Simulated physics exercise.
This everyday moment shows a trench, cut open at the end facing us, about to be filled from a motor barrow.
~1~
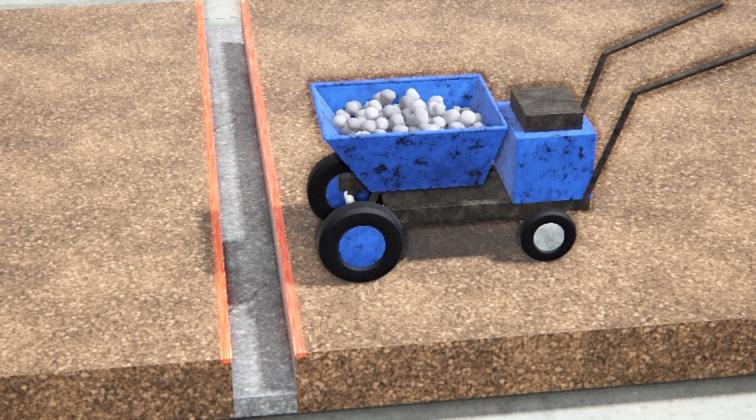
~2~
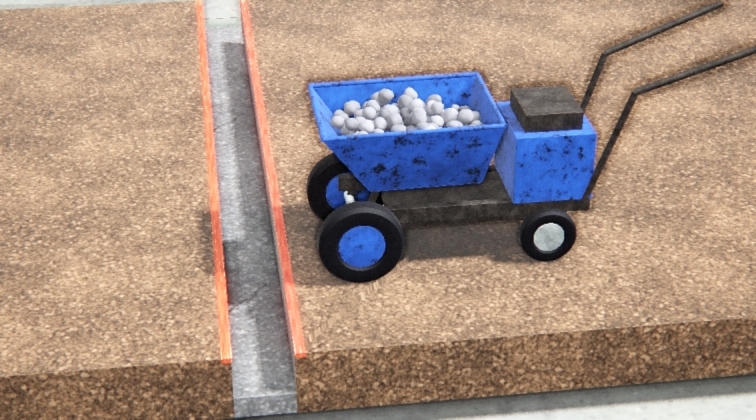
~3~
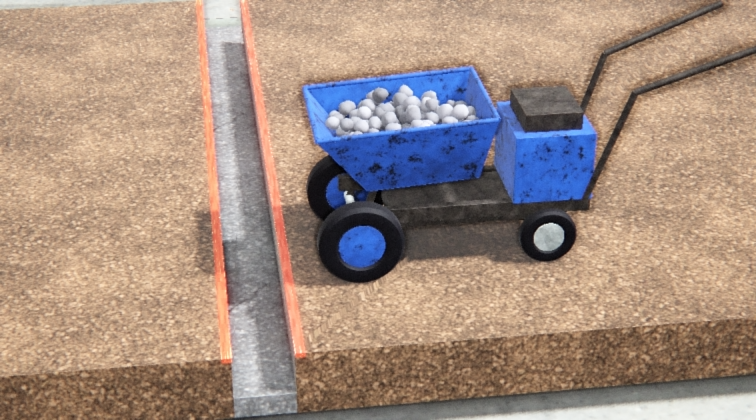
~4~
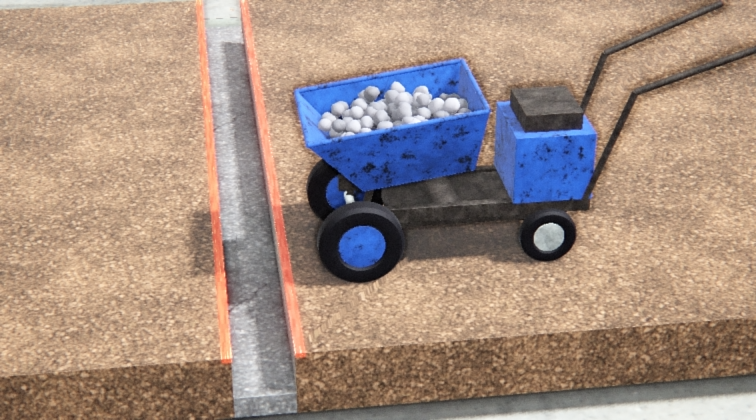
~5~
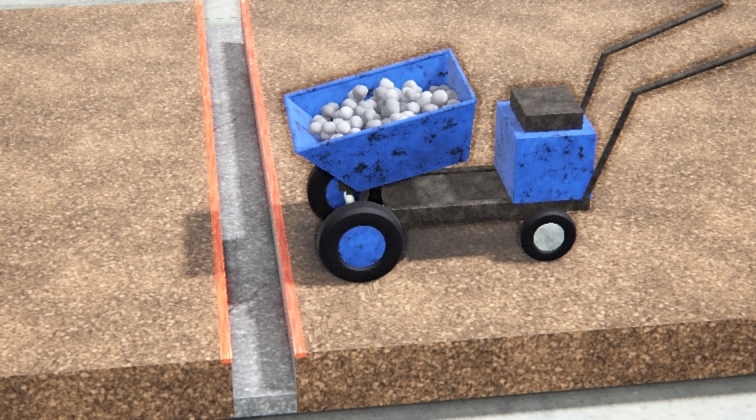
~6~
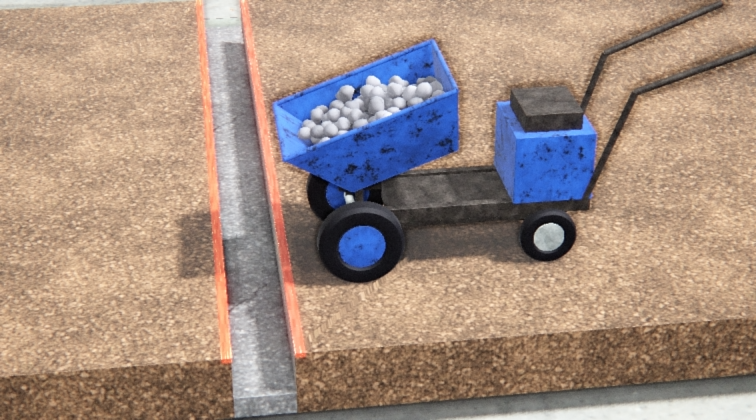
Blue skip of a motor barrow, loaded with round grey cobbles, tilting gradually leftward beside a narrow orange-edged trench.
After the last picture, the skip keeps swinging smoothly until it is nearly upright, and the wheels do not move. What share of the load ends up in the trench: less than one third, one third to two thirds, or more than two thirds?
Not even a third of the load lands in the trench.
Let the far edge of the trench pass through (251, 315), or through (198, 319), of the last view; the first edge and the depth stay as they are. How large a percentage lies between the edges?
The first try comes out at 0 percent and the second at 60 percent.
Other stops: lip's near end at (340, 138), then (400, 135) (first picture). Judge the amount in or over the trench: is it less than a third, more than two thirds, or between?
At spot one the answer is in the middle band, and at spot two it is more than two thirds.
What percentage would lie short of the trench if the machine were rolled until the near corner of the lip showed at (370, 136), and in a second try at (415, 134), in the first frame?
I'd expect close to 0 per cent and then close to 20 per cent.
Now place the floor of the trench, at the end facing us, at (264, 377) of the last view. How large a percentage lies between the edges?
That would give roughly 10 percent.
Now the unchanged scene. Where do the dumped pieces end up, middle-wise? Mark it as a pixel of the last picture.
At about (179, 259), give or take.
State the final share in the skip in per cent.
15 %, about.
Shortly afterwards, skip tipped steeply; the whole lot in the skip.
Next, skip tipped right over; the bulk in the skip; only a few in or heaped over the trench; a little beyond it; only a few falling.
Some moments later, skip tipped right over; near a quarter in the skip; a little in or heaped over the trench; the bulk beyond it.
In the end, skip tipped right over; near a quarter in the skip; a little in or heaped over the trench; the bulk beyond it.
